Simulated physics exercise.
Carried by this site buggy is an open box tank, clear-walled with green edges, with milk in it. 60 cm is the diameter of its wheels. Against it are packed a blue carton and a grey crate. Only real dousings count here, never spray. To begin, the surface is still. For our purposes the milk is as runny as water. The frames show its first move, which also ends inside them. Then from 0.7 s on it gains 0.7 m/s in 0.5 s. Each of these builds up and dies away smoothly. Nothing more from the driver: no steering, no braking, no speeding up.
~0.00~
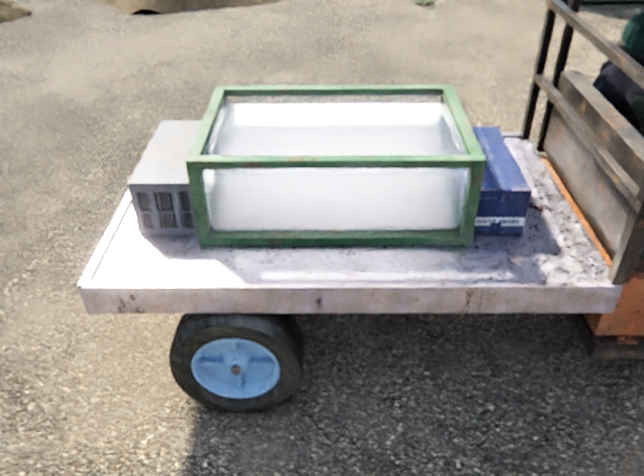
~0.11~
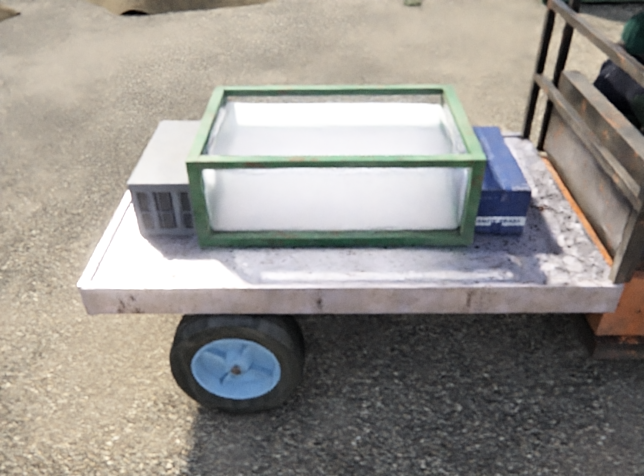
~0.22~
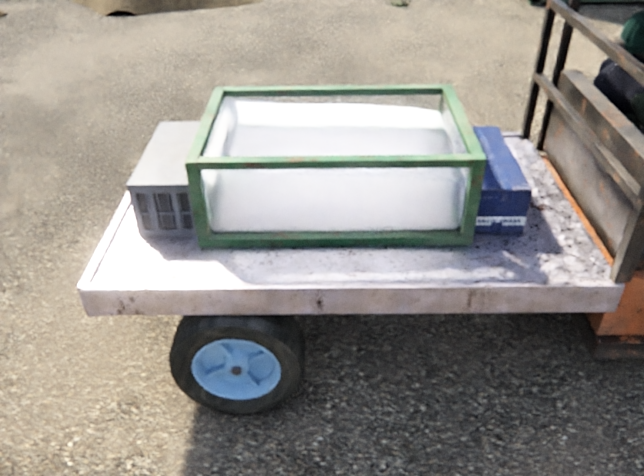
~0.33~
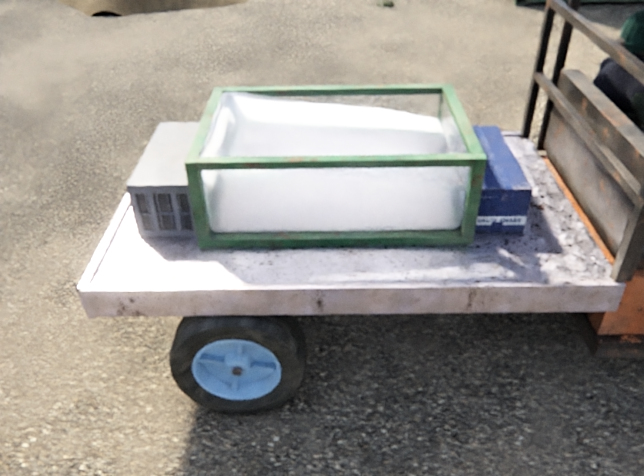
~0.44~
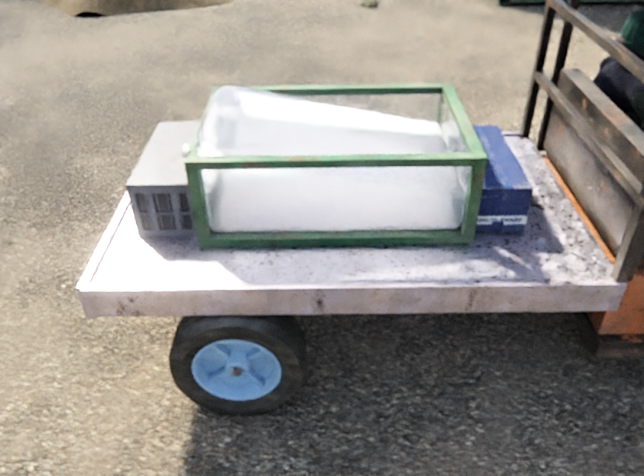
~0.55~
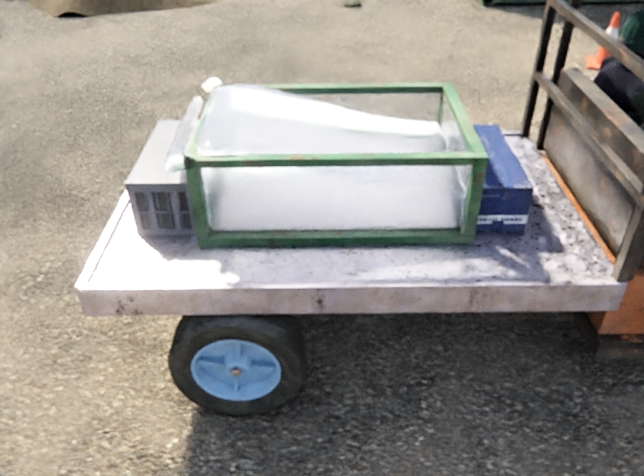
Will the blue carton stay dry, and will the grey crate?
Here's how it goes: The blue carton is left alone and the grey crate takes the hit.
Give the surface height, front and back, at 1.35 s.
At the front 30 cm, at the back 30 cm.
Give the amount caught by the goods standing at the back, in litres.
It catches around 3 L.
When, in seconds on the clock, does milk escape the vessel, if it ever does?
At about 0.8 s on the clock.
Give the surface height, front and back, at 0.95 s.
Front level 24 cm, back level 34 cm.
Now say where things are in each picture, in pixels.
The surface is at (429, 108) by the front wall; at (239, 109) by the back wall; it lies level with the rim line; the front is on the right, levels are read along the far wall; the blue carton stands at the front; the grey crate stands at the back; a wheel hub at (235, 377), in the first frame.
The surface is at (429, 108) by the front wall; at (239, 109) by the back wall; it lies level with the rim line, in the second frame.
The surface is at (428, 116) by the front wall; at (237, 101) by the back wall; it climbs 6° towards the back, in the third frame.
The surface is at (427, 121) by the front wall; at (236, 94) by the back wall; it climbs 9° towards the back, in the fourth frame.
The surface is at (427, 127) by the front wall; at (235, 89) by the back wall; it climbs 13° towards the back, in the fifth frame.
The surface is at (427, 127) by the front wall; at (235, 85) by the back wall; it climbs 13° towards the back; a wheel hub at (235, 379), in the sixth frame.
Then, 0.95 s in, the surface is 25 cm up at the front and 34 cm at the back; 2 per cent is out, over the back.
Then, 1.35 s in, the surface is 30 cm up at the front and 29 cm at the back; 2 per cent is out, over the back.
Then, 1.85 s in, the surface is 30 cm up at the front and 29 cm at the back; 2 per cent is out, over the back.
Then, 4.18 s in, 2 per cent is out, over the back; the blue carton has caught nothing and the grey crate 3 litres.
